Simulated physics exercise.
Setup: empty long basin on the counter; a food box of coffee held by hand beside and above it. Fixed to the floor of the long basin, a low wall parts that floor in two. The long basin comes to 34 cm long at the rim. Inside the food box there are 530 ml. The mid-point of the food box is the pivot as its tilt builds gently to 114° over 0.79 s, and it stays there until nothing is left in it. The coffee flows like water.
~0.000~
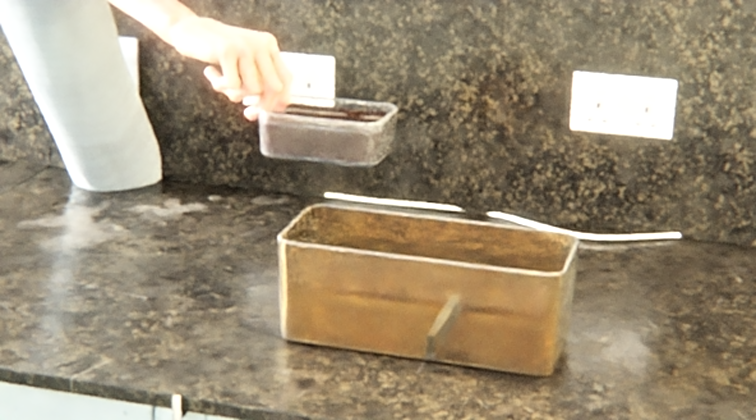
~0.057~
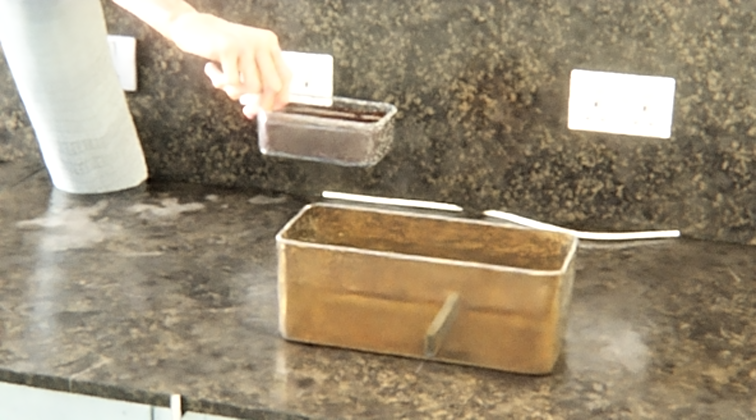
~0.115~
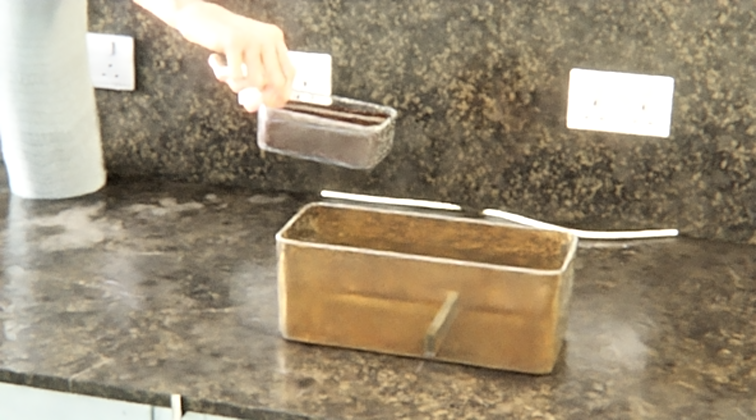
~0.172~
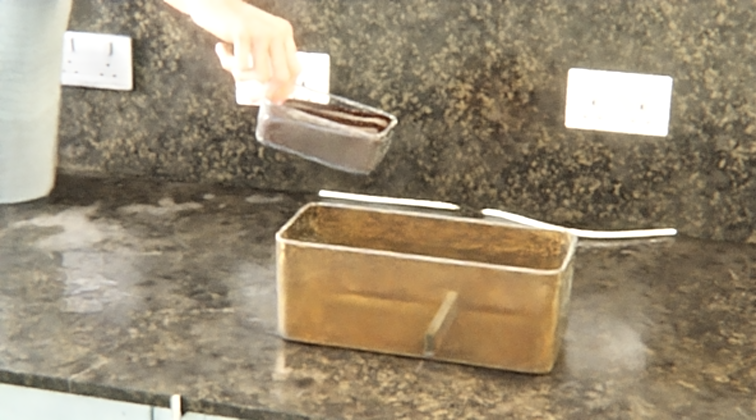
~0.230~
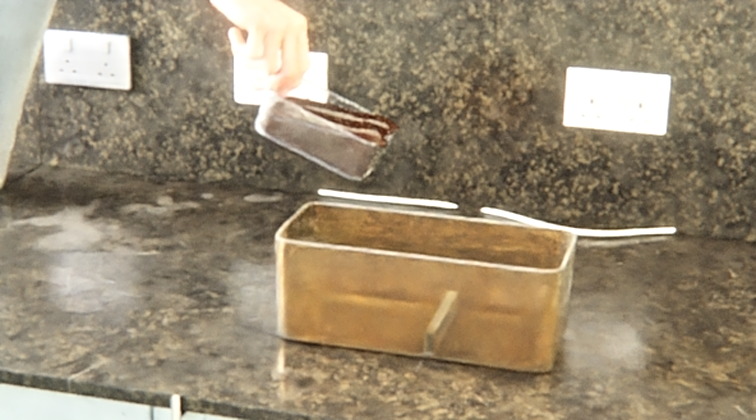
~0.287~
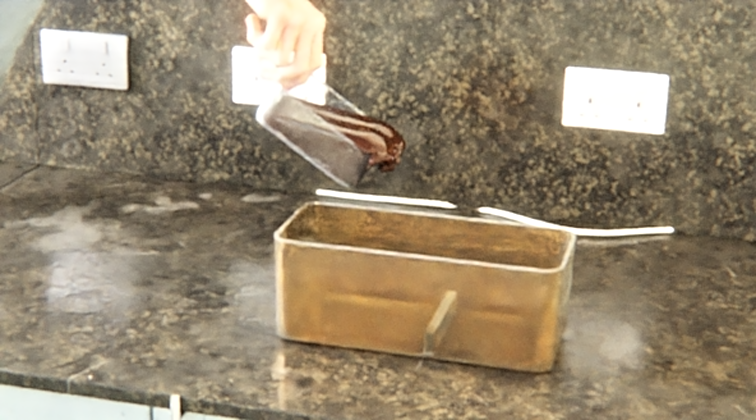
A small clear box of dark brown liquid, held by a hand above a long brownish basin on a speckled counter, stays nearly level at first while a pale upright shape slides left. The hand then tips the box steadily down to the right, and the liquid begins spilling over its right rim.
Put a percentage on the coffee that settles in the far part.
Roughly 33 per cent ends up there.
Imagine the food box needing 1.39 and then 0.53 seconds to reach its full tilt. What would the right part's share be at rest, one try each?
Result: 45 per cent, then 25 per cent.
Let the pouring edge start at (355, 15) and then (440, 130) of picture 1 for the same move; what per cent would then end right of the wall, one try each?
20 then 75 %.
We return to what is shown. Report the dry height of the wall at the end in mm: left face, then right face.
About 16 mm left, about 20 mm right.
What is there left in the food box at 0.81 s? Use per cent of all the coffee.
0 per cent or thereabouts.
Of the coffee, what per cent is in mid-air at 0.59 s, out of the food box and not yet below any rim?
About 18 per cent.
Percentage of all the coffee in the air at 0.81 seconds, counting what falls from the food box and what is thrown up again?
Near 4 in a hundred.
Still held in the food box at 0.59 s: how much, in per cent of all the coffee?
About 5 per cent.
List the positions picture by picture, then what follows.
In the first frame, it leans 0°; its right rim is at (388, 117); the coffee meets the walls at (273, 110) and (388, 121); the long basin's rim runs from (295, 223) to (571, 256); the wall's top is at (445, 315).
In the second frame, it leans 1°; its right rim is at (388, 118); the coffee meets the walls at (273, 108) and (387, 121).
In the third frame, it leans 6°; its right rim is at (388, 122); the coffee meets the walls at (273, 106) and (387, 123).
In the fourth frame, it leans 13°; its right rim is at (388, 129); the coffee meets the walls at (274, 104) and (389, 124).
In the fifth frame, it leans 22°; its right rim is at (387, 139); the coffee meets the walls at (273, 103) and (385, 132); 5 per cent is over the edge.
In the sixth frame, it leans 33°; its right rim is at (384, 150); the coffee meets the walls at (271, 101) and (368, 130); 14 per cent is over the edge.
After 0.59 s the tilt is 97° and 5 per cent is still to pour, 48 is left of the wall and 28 right of it.
After 0.81 s the tilt is 114° and 0 per cent is still to pour, 63 is left of the wall and 32 right of it.
After 1.04 s the tilt is 114° and 0 per cent is still to pour, 64 is left of the wall and 33 right of it.
After 1.29 s the tilt is 114° and 0 per cent is still to pour, 64 is left of the wall and 33 right of it.
In the end 64 per cent lies left of the wall, 33 right of it and 3 outside.
